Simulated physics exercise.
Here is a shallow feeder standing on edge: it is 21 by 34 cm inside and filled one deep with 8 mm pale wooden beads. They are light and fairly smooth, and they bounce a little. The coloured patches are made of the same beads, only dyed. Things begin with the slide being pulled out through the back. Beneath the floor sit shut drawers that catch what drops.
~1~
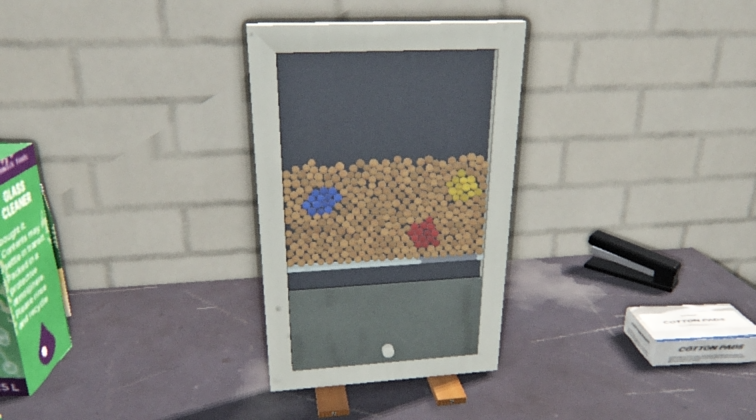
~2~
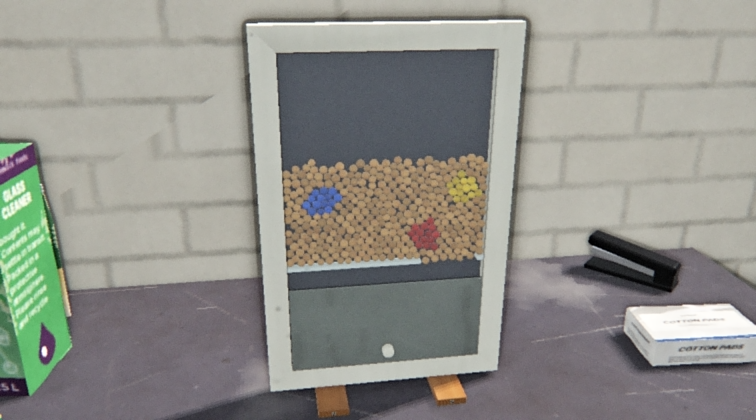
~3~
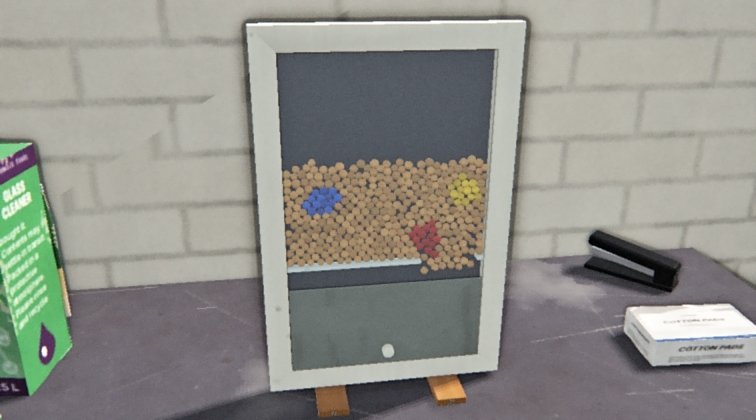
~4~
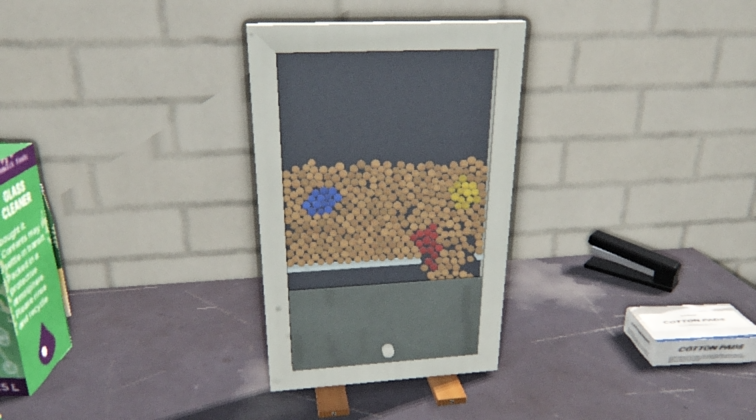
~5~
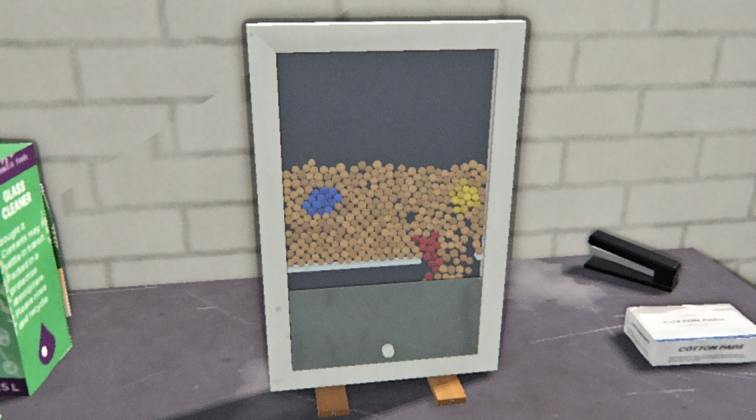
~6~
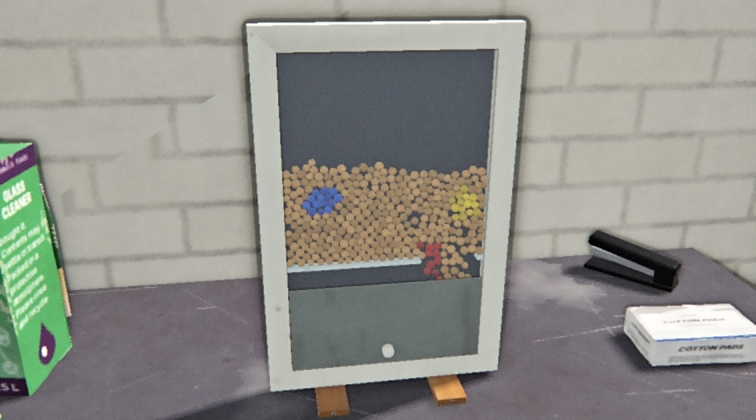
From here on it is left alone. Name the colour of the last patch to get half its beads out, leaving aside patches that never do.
Colour: Yellow.
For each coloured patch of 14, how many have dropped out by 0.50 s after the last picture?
Tally by patch: Blue = 0, red = 14, yellow = 14.
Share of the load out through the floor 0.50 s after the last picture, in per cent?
About 55 percent.
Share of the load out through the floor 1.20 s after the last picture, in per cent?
I'd put it at some 70 per cent.
Then, 0.15 s after the last picture, 30 % are out; out of 14, blue 0, red 14, yellow 7.
Then, 0.50 s after the last picture, 55 % are out; out of 14, blue 0, red 14, yellow 14.
Then, 1.20 s after the last picture, 70 % are out; out of 14, blue 2, red 14, yellow 14.
All still 1.8 s after it, 70 % are out; out of 14, blue 3, red 14, yellow 14; half out at blue never, red 0.04 s, yellow 0.15 s.
